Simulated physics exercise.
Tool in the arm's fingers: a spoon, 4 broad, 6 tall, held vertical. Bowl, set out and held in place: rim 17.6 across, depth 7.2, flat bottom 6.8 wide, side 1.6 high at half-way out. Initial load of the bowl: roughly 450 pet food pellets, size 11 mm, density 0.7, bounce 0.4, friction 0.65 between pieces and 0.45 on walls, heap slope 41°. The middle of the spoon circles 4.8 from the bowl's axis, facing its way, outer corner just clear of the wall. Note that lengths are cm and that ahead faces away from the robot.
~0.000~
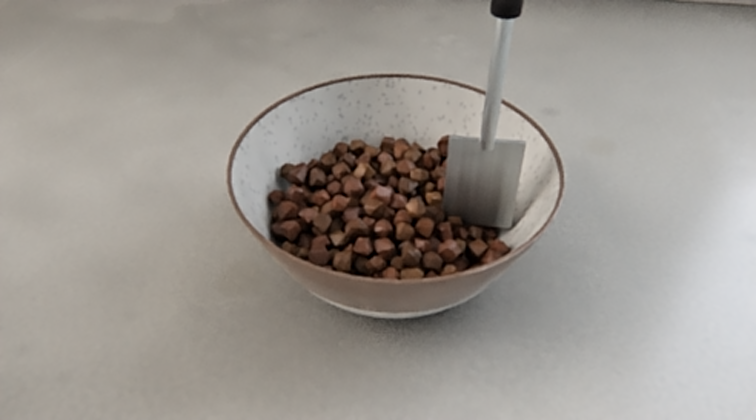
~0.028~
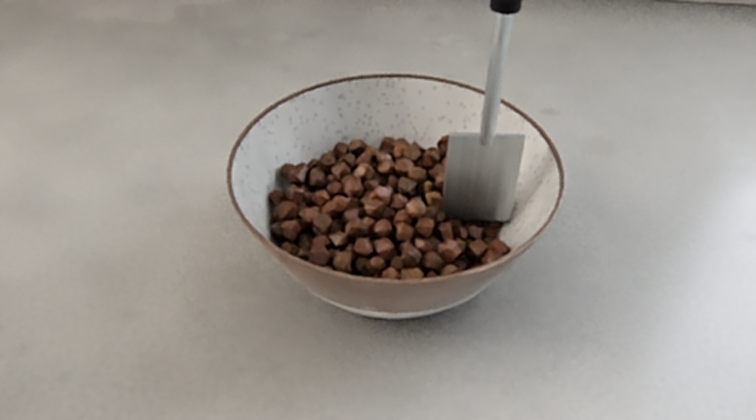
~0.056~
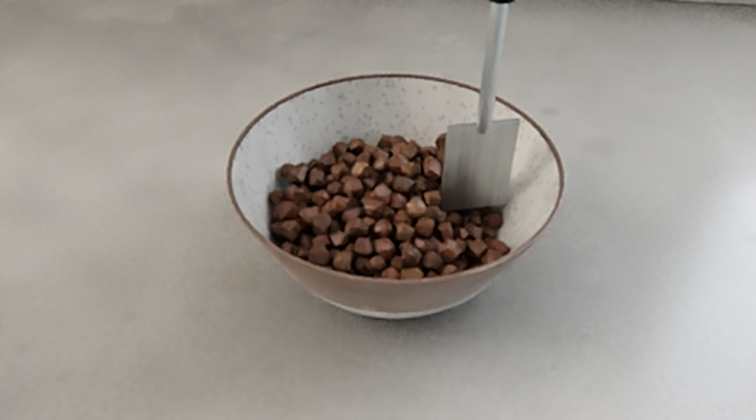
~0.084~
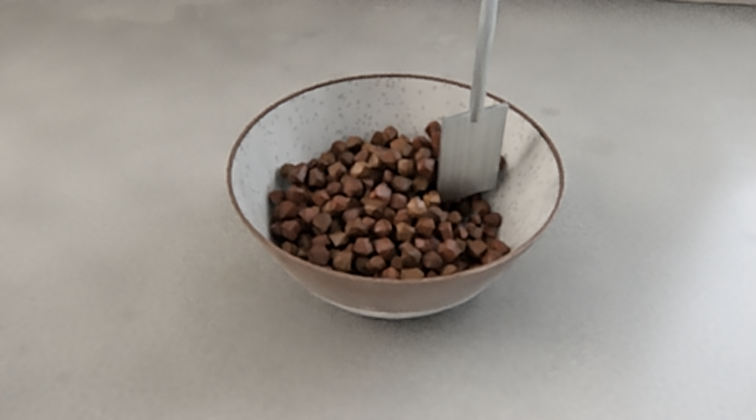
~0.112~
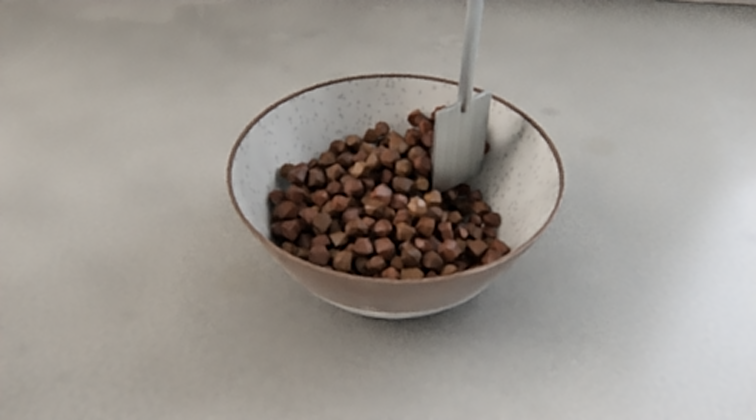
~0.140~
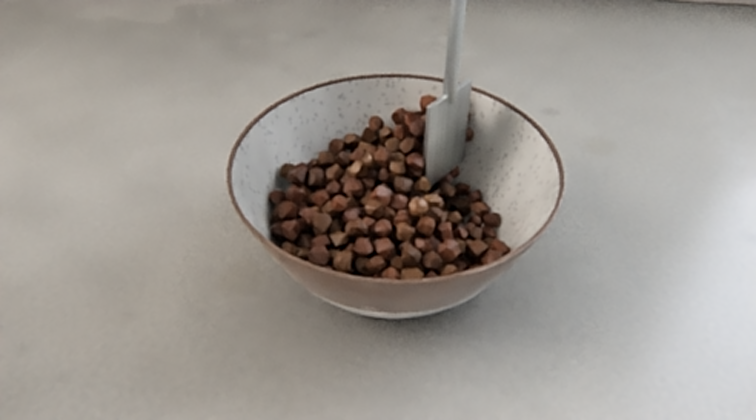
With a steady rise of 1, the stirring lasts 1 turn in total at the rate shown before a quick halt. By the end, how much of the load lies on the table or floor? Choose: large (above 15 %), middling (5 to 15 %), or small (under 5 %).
Middling.
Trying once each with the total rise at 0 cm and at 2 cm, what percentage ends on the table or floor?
Some 15 and some 5 per cent.
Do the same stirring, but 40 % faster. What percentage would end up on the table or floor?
I'd say close to 15 %.
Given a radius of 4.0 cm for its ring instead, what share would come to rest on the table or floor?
Roughly 5 percent, I'd expect.
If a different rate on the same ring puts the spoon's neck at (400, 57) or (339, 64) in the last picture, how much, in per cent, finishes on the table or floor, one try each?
Some 20 and 25 %.
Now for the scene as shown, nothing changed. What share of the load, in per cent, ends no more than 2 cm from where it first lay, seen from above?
Around 55 in a hundred, roughly.
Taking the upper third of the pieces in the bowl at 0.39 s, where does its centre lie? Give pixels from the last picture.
The upper third is centred close to (318, 207).
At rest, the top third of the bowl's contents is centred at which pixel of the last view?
It is centred around (447, 183).
After 0.39 s, 174° round, highest piece 9 above the table; 448 in the bowl, 1 in flight or on the tool.
After 0.64 s, 292° round, highest piece 9 above the table; 422 in the bowl, 17 on the table or floor, 10 in flight or on the tool.
After 0.97 s, 0° round, highest piece 8 above the table; 405 in the bowl, 44 on the table or floor.
After 1.67 s, 0° round, highest piece 8 above the table; 405 in the bowl, 44 on the table or floor.
At rest, 405 in the bowl, 44 on the table or floor. That is 10 % on the table or floor.
